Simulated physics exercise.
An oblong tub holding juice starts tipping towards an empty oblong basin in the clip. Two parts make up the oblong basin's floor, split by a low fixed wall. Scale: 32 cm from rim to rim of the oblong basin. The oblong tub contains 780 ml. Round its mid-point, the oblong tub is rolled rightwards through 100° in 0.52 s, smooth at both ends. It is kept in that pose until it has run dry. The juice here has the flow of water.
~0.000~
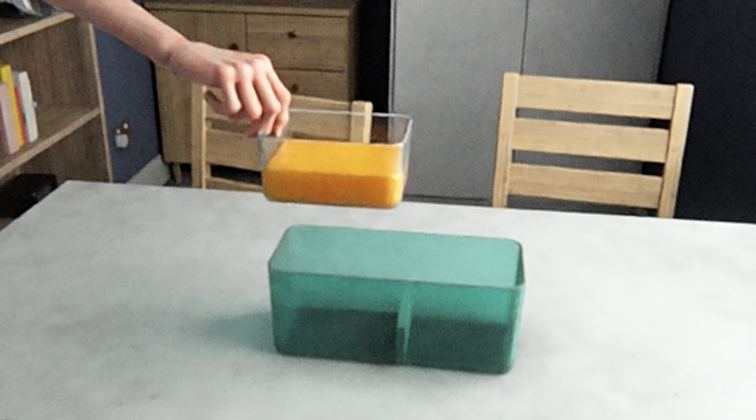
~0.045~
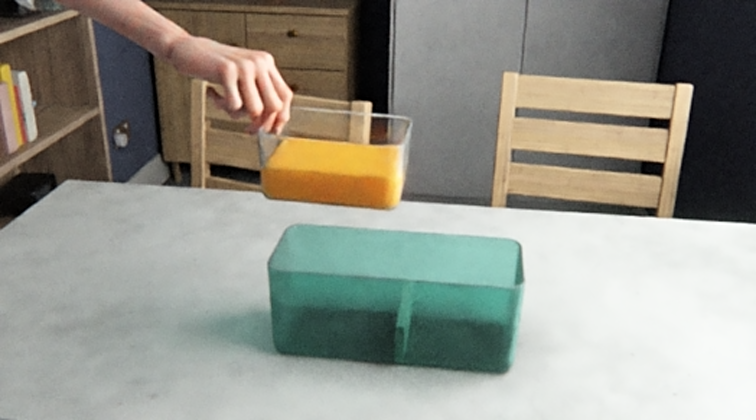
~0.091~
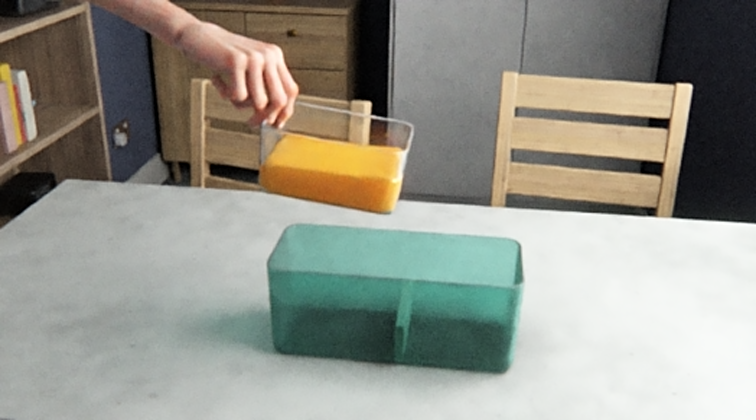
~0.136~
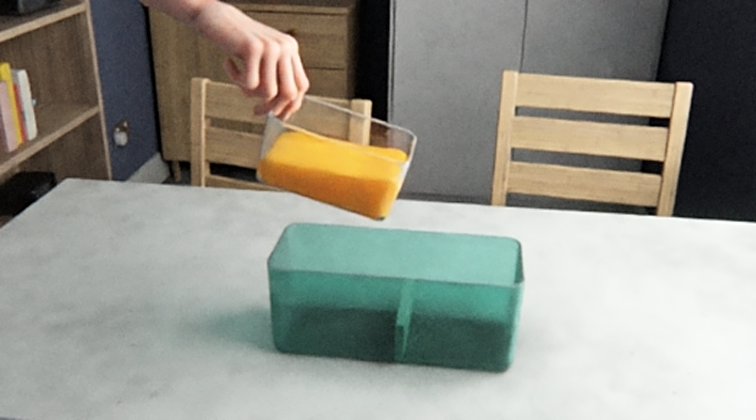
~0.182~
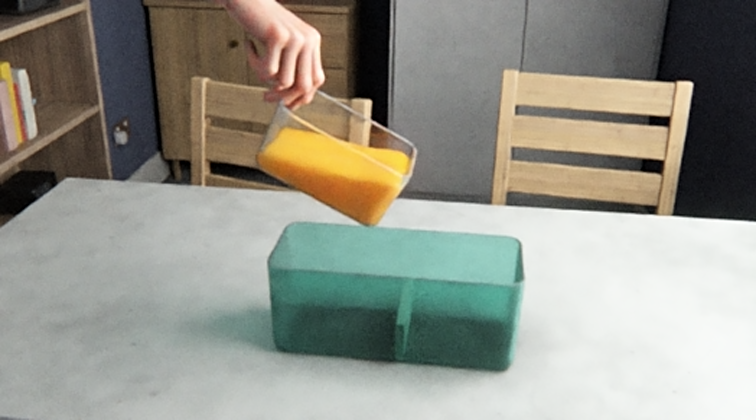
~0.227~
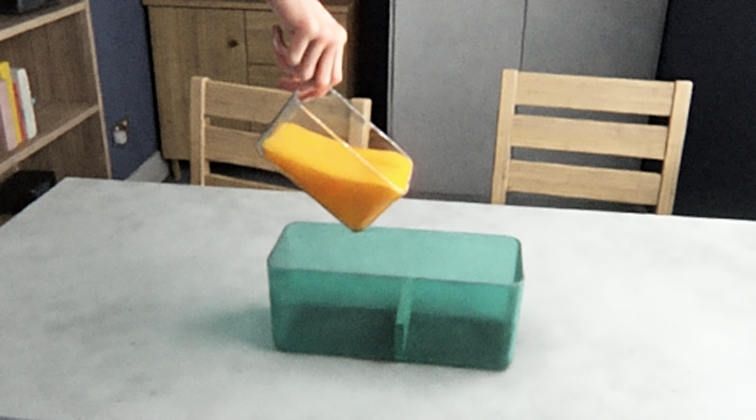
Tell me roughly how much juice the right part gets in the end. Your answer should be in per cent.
It gets about 64 per cent.
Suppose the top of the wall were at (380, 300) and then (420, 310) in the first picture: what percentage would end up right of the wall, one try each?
One try each: Around 85 percent and then around 45 percent.
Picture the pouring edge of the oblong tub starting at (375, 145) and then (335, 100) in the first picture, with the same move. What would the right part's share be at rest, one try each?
The first try gives around 25 percent, the second around 5 percent.
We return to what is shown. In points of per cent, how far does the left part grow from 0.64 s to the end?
About 14 percent.
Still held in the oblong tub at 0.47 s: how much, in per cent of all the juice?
Near 20 in a hundred.
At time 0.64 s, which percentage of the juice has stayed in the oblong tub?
Around 5 in a hundred.
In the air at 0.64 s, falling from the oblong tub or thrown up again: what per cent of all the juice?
10 per cent or so.
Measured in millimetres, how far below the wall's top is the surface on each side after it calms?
Roughly 42 mm on the left side and roughly 26 mm on the right.
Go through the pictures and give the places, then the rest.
The first frame shows tilt 0°; pouring edge (407, 132); surface from (273, 152) to (404, 160); the oblong basin's rim runs from (278, 247) to (523, 265); the wall's top is at (405, 302).
The second frame shows tilt 2°; pouring edge (408, 134); surface from (273, 151) to (404, 160).
The third frame shows tilt 7°; pouring edge (410, 140); surface from (272, 148) to (404, 162).
The fourth frame shows tilt 16°; pouring edge (412, 150); surface from (271, 144) to (404, 163).
The fifth frame shows tilt 27°; pouring edge (412, 164); surface from (270, 138) to (407, 166).
The sixth frame shows tilt 40°; pouring edge (408, 179); surface from (270, 130) to (410, 170).
Then, 0.47 s in, the tilt is 97° and 20 per cent is still to pour, 1 is left of the wall and 41 right of it.
Then, 0.64 s in, the tilt is 100° and 5 per cent is still to pour, 15 is left of the wall and 68 right of it.
Then, 0.82 s in, the tilt is 100° and 1 per cent is still to pour, 24 is left of the wall and 64 right of it.
Then, 1.02 s in, the tilt is 100° and 1 per cent is still to pour, 28 is left of the wall and 66 right of it.
Finally, 30 per cent lies left of the wall, 64 right of it and 6 outside.
